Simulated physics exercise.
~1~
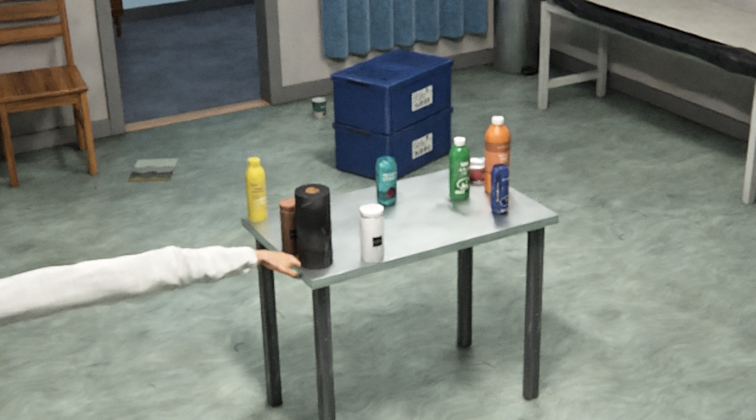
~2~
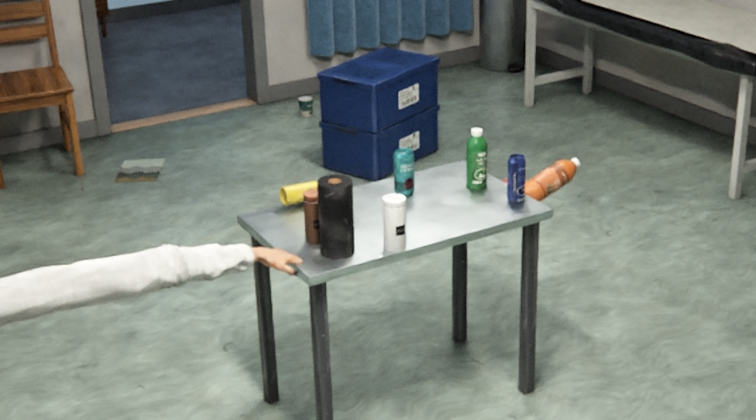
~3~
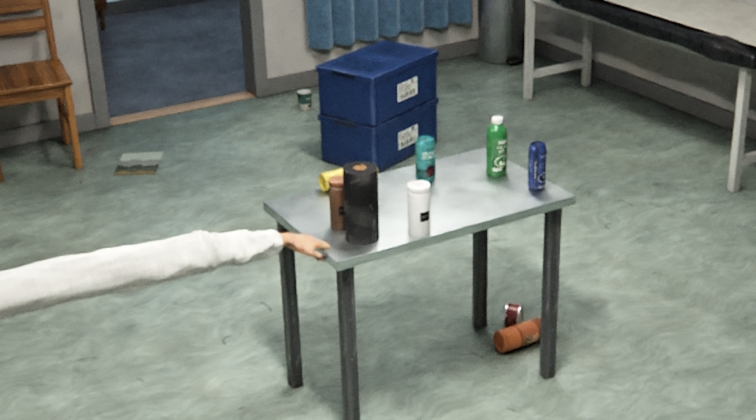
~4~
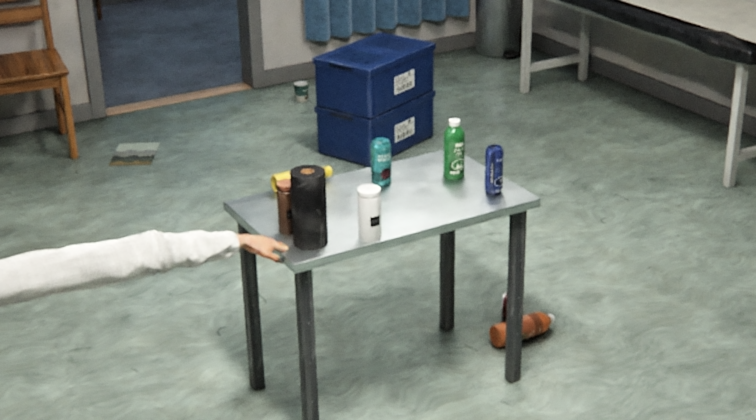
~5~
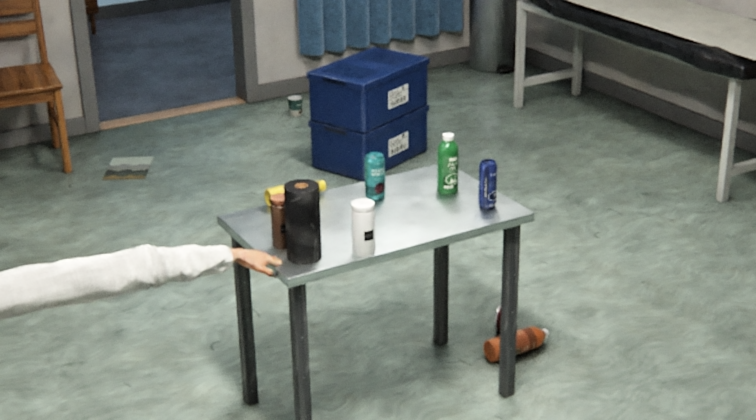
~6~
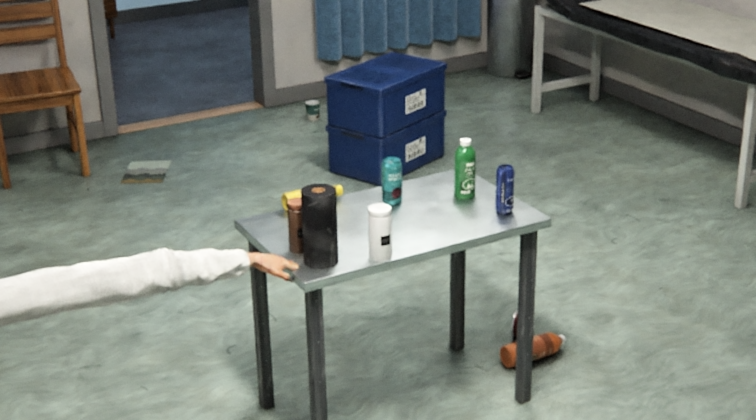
Orange bottle and small red tub falling off a jolted work table, yellow bottle toppling on top, the rest staying upright.
